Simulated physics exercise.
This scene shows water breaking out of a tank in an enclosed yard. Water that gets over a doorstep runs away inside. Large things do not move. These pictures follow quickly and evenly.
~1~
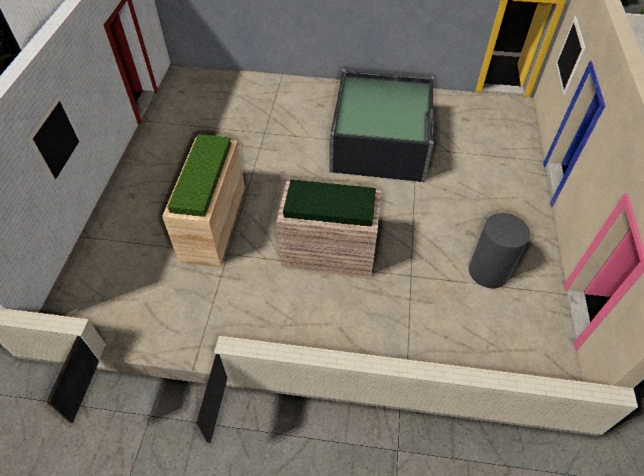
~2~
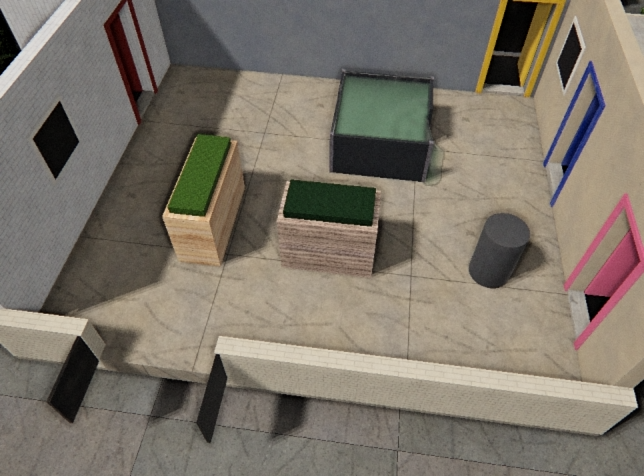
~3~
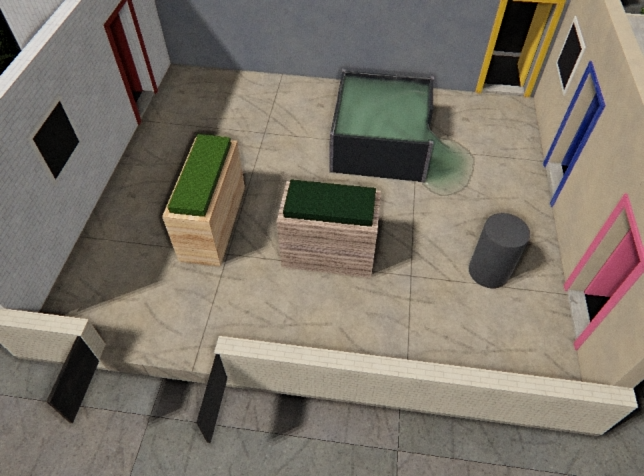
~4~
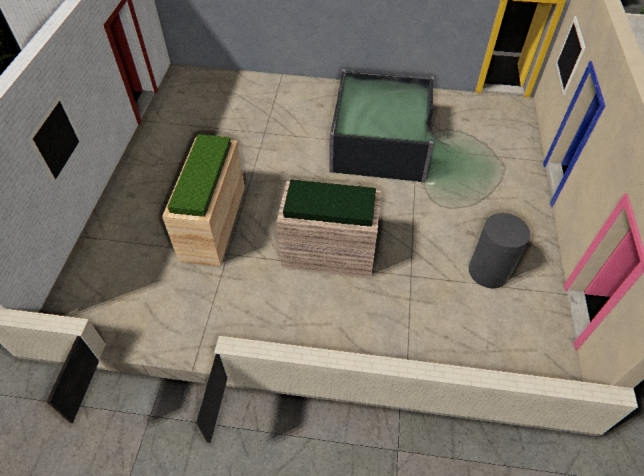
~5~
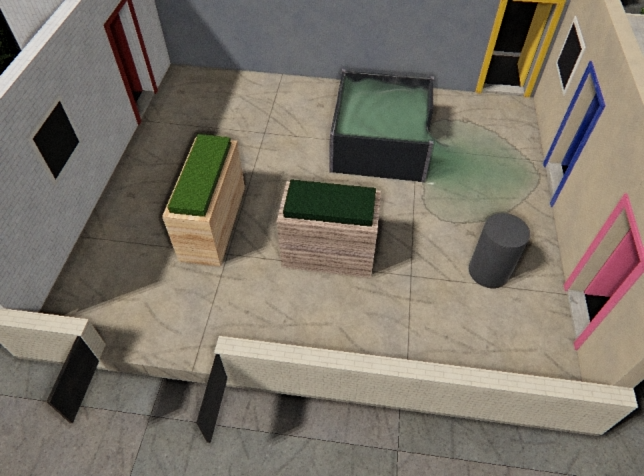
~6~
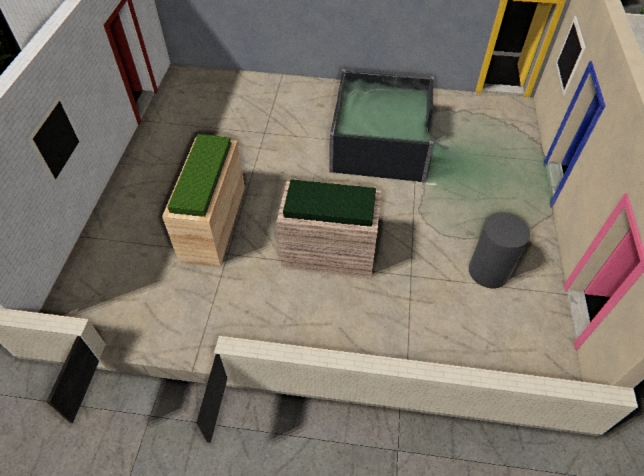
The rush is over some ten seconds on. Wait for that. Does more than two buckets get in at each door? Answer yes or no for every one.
Yellow door: Yes, blue door: Yes, red door: No, pink door: Yes.
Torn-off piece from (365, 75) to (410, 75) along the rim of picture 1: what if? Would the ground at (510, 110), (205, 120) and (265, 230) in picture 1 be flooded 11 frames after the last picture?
Taken in turn they're swamped, swamped and unwetted.
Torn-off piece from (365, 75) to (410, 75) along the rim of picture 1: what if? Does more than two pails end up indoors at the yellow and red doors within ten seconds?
Yellow exceeds the limit, red exceeds the limit.
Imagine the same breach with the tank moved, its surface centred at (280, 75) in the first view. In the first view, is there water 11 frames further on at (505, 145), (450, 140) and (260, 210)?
Log: Flood; flood; no flood.
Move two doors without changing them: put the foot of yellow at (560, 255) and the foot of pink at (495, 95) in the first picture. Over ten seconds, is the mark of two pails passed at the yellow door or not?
Yellow: Exceeds it.
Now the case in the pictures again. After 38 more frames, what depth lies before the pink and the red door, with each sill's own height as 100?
Around 130 in a hundred for the first and 0 in a hundred for the second.
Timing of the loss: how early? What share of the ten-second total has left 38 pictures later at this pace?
Roughly 90 per cent.
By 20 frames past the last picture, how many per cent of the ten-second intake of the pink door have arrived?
Close to 60 percent.
A moment on, water covers 15 % of the floor; the yellow door wet at the sill, nothing in, the blue door far over two buckets in, the red door not reached, the pink door not reached.
Next, water covers 20 % of the floor; the yellow door under two buckets in, the blue door far over two buckets in, the red door not reached, the pink door under two buckets in.
Then, water covers 30 % of the floor; the yellow door far over two buckets in, the blue door far over two buckets in, the red door not reached, the pink door over two buckets in.
Later, water covers 55 % of the floor; the yellow door far over two buckets in, the blue door far over two buckets in, the red door not reached, the pink door over two buckets in.
In the end, water covers 80 % of the floor; the yellow door far over two buckets in, the blue door far over two buckets in, the red door wet at the sill, nothing in, the pink door over two buckets in.
